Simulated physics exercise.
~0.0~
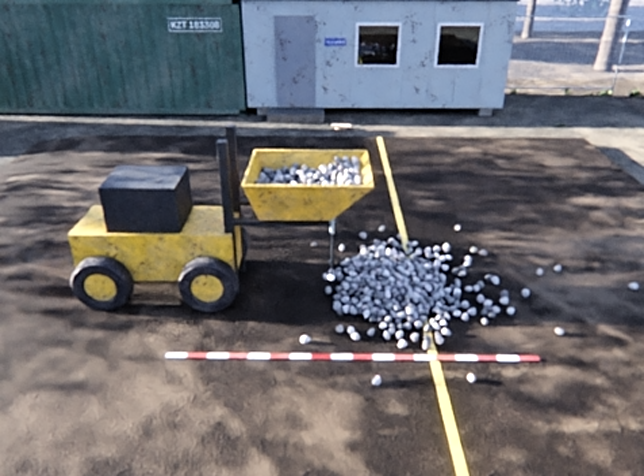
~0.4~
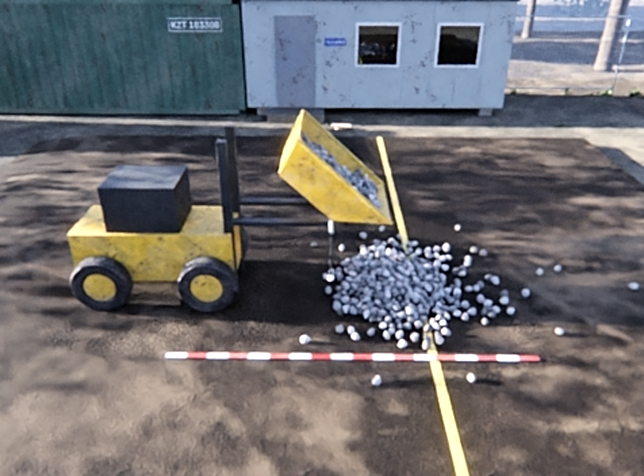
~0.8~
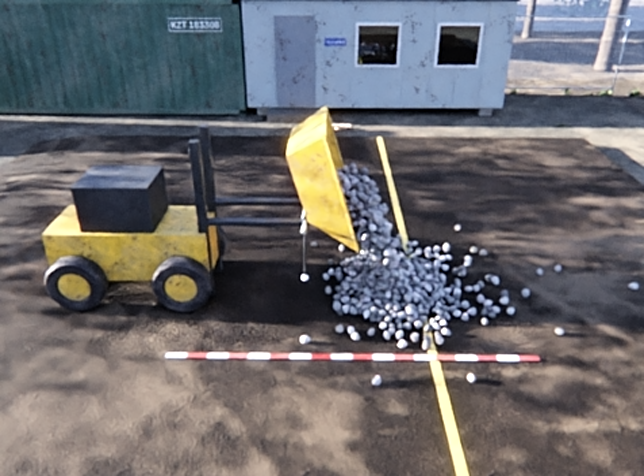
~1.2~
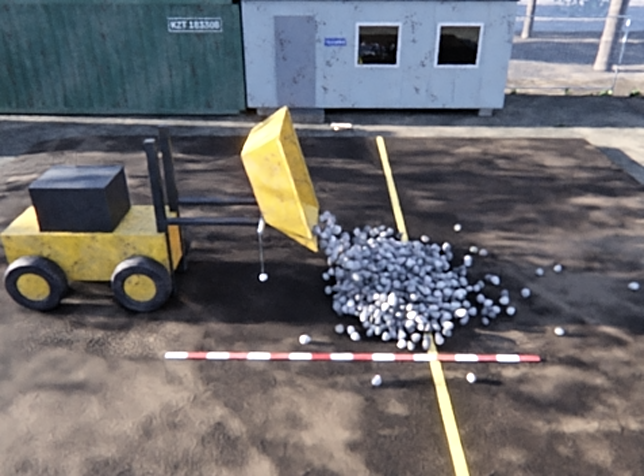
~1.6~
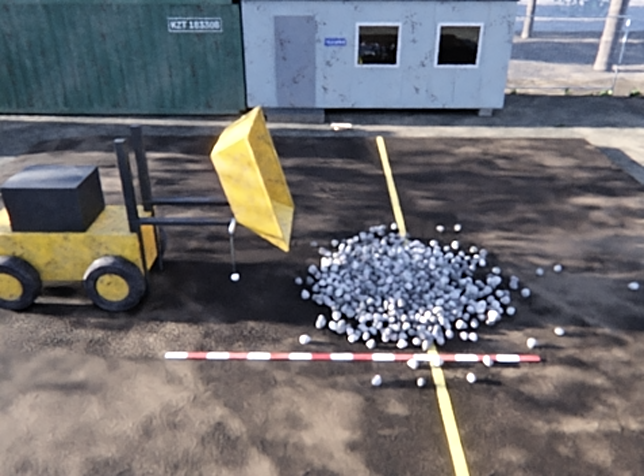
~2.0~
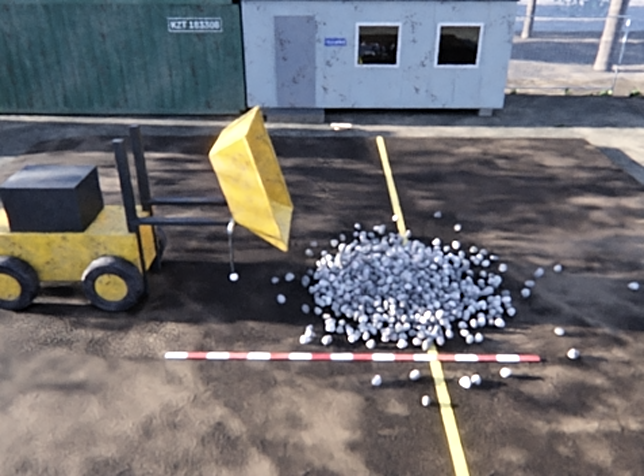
Yellow forklift tipping a skip of grey cobbles onto a loose pile across a yellow line, backing left, skip left empty and tilted.
